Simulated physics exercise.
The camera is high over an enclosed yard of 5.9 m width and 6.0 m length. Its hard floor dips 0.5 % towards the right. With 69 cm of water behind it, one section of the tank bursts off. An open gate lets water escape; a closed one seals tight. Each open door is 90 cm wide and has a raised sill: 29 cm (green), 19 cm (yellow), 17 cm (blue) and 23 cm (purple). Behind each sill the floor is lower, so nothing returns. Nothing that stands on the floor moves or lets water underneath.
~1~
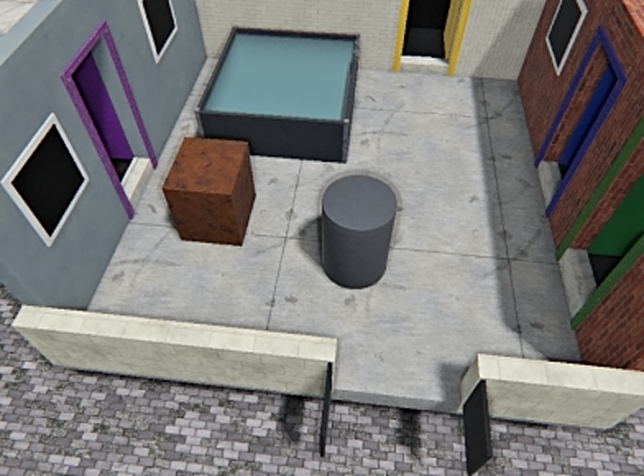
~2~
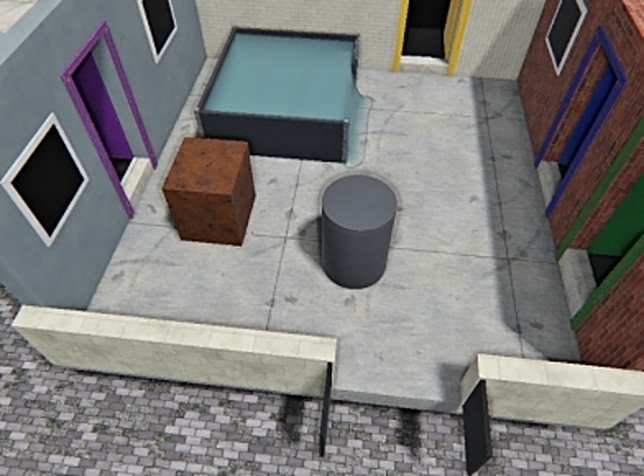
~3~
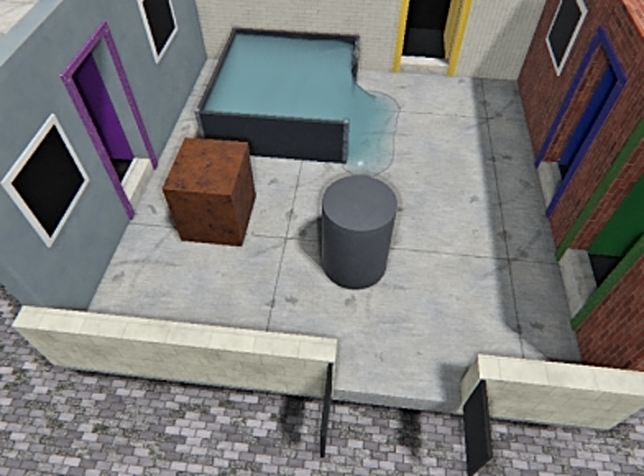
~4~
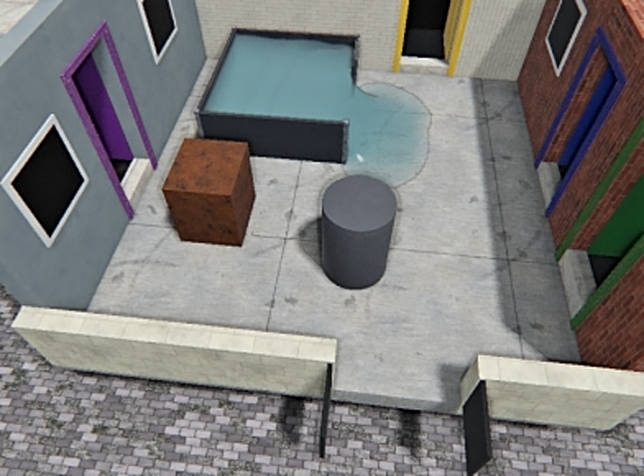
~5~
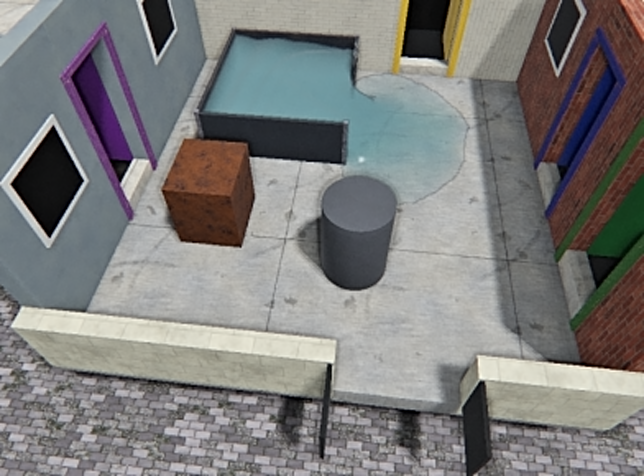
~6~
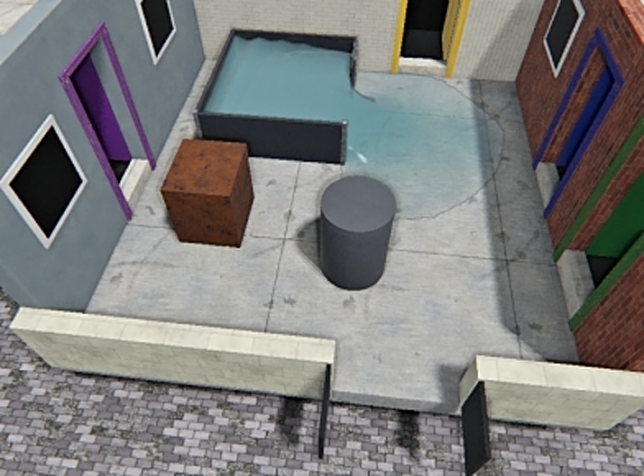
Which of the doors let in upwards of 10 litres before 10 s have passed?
Door by door: At the green door it keeps below the limit; at the yellow door it stays under the limit; at the blue door it passes the limit; at the purple door it keeps below the limit.
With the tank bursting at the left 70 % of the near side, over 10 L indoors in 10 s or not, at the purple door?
Against that limit: Purple above.
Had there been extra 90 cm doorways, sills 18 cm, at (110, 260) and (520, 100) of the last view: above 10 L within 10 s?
In that order: Under, past it.
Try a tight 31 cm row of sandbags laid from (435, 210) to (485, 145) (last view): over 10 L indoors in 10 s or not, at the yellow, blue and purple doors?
Against that limit: Yellow below, blue below, purple not over.
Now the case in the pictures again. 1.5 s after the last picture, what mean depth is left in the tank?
Roughly 32 cm on average.
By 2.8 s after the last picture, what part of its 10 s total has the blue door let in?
Some 90 per cent by then.
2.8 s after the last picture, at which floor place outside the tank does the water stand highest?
Near (576, 396).
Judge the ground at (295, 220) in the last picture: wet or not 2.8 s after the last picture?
It is dry.
Then, 0.7 s after the last picture water covers 40 % of the floor and is deepest (40 cm) near (524, 154); green door not reached, yellow door 8 cm at the sill, 0 L in, blue door 29 cm at the sill, 7 L in, purple door not reached.
Then, 1.5 s after the last picture water covers 45 % of the floor and is deepest (42 cm) near (515, 112); green door 21 cm at the sill, 0 L in, yellow door 3 cm at the sill, 0 L in, blue door 34 cm at the sill, 73 L in, purple door not reached.
Then, 2.8 s after the last picture water covers 55 % of the floor and is deepest (35 cm) near (576, 396); green door 15 cm at the sill, 0 L in, yellow door 17 cm at the sill, 0 L in, blue door 24 cm at the sill, 154 L in, purple door not reached.
Then, 5.3 s after the last picture water covers 80 % of the floor and is deepest (22 cm) near (564, 337); green door 18 cm at the sill, 0 L in, yellow door 9 cm at the sill, 0 L in, blue door 16 cm at the sill, 171 L in, purple door not reached.
Then, 9.3 s after the last picture water covers 95 % of the floor and is deepest (14 cm) near (88, 341); green door 11 cm at the sill, 0 L in, yellow door 9 cm at the sill, 0 L in, blue door 11 cm at the sill, 172 L in, purple door 7 cm at the sill, 0 L in.
